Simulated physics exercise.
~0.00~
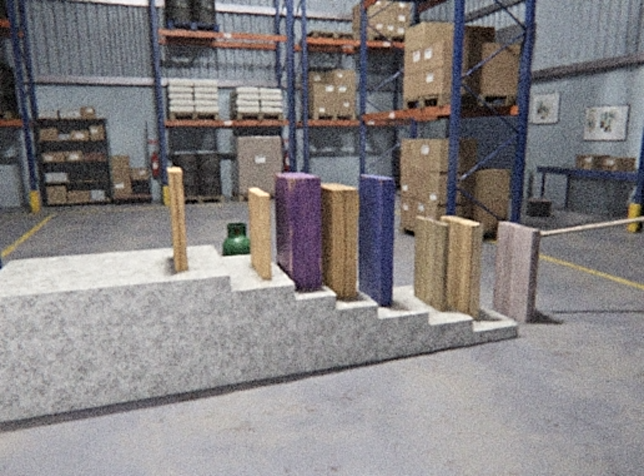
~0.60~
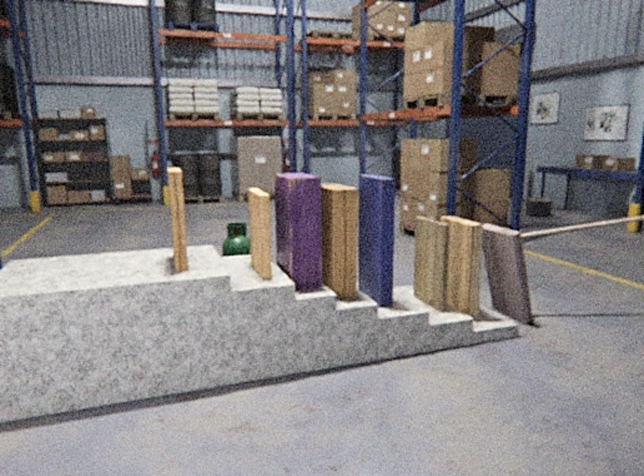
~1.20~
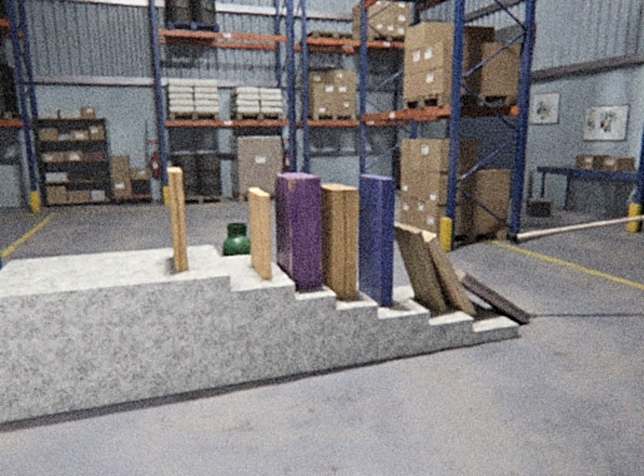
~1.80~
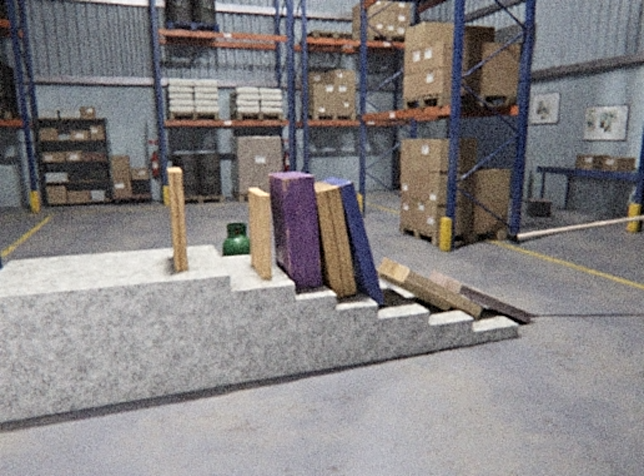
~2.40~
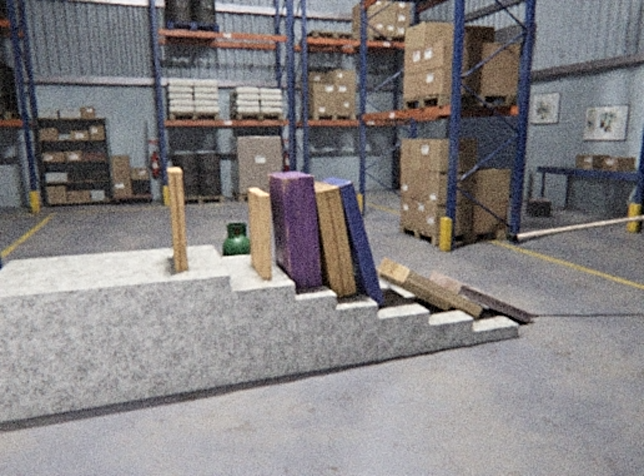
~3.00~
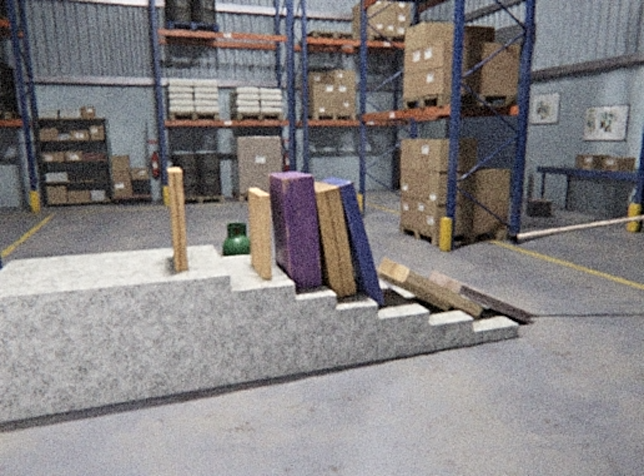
A long pale stone block with low steps descending to the right fills the foreground of a warehouse, seen from the side by a still camera, with shelving and boxes behind. Eight upright boards, mostly wood-coloured, with one purple and one blue, stand along it, and a pale pole reaches in from the right. The greyish board at the low end tips left into its neighbours. It drops flat as the next two topple up the steps. The blue board then leans left against a tan one and stops, leaving the purple board and those beyond still standing.
